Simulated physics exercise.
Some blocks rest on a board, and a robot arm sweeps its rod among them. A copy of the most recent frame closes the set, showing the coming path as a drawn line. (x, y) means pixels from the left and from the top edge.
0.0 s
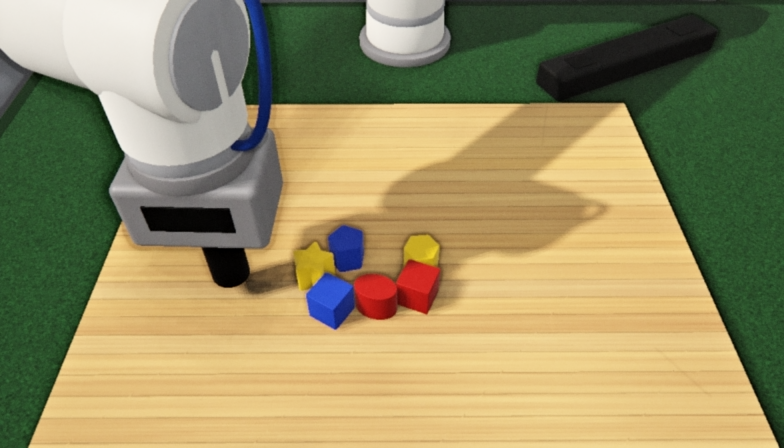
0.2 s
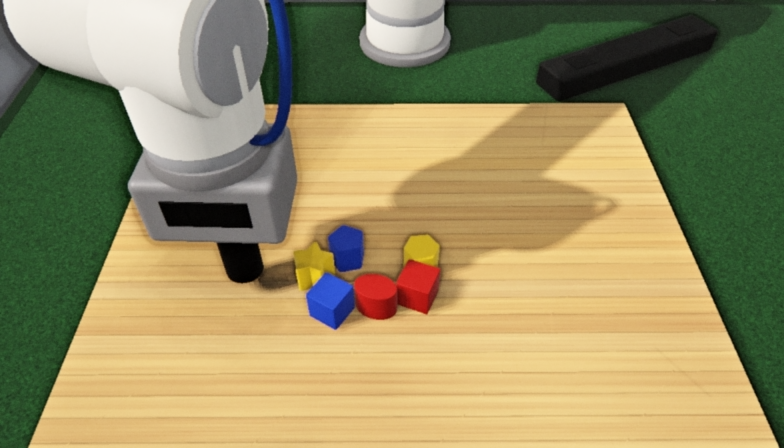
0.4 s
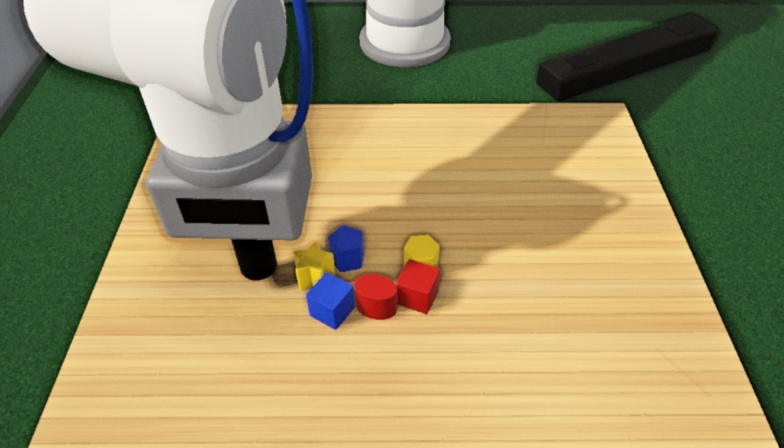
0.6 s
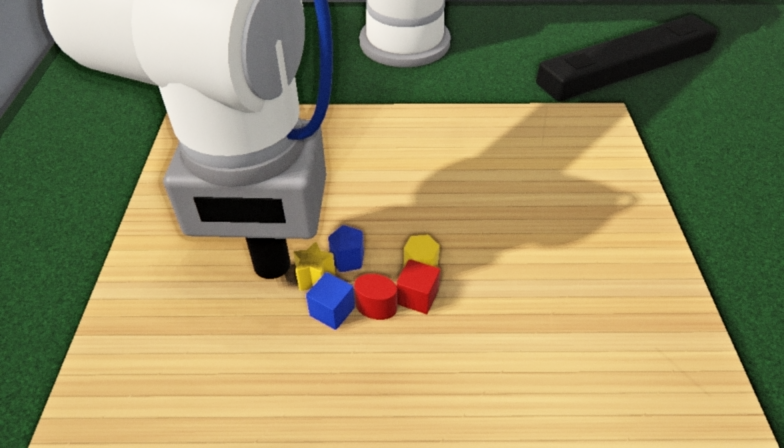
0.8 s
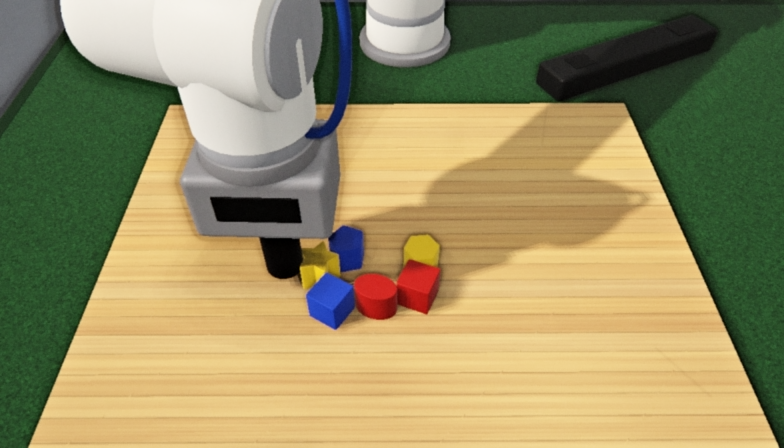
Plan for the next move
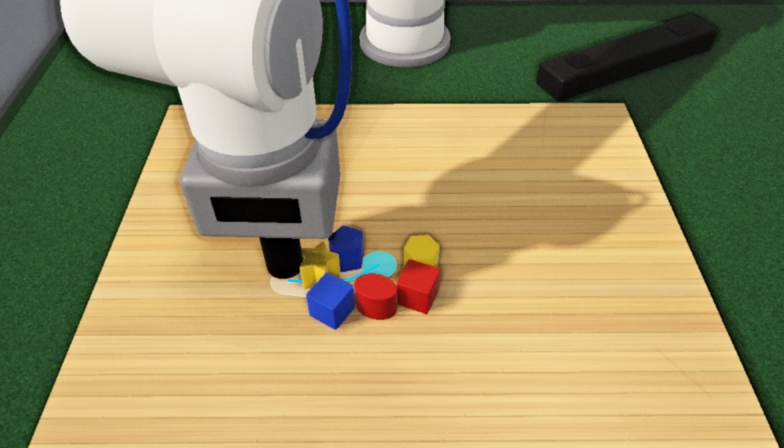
In the video, a robot arm slides its black rod rightward over a wooden board toward a cluster of blue, yellow and red blocks, then nudges the yellow star-shaped block slightly to the right while the other blocks stay still.
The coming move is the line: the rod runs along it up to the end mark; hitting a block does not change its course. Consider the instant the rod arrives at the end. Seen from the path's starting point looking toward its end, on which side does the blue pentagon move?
With start-to-end as forward, it shifts left.
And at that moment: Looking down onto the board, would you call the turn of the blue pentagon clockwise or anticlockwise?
The twist is anticlockwise.
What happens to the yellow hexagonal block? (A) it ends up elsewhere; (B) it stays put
Option A.
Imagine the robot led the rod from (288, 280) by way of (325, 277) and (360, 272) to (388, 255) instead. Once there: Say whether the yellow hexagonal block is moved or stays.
That one moves away.
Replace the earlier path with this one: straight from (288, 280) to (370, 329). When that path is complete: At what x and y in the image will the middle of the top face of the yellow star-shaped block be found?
I think it will end close to (349, 263).
The drawn path runs from (288, 280) through (320, 283) and (352, 279) to (379, 265).
The first path, step by step. Halfway along, rod (335, 268); yellow star-shaped block (367, 258); blue four-sided block (337, 292), turned 30° clockwise; blue pentagon (377, 231), turned 45° anticlockwise.
At the end, rod (378, 250); yellow star-shaped block (409, 251), turned 25° clockwise; blue four-sided block (338, 291), turned 35° clockwise; blue pentagon (391, 219), turned 85° anticlockwise; yellow hexagonal block (438, 243), turned 20° anticlockwise.
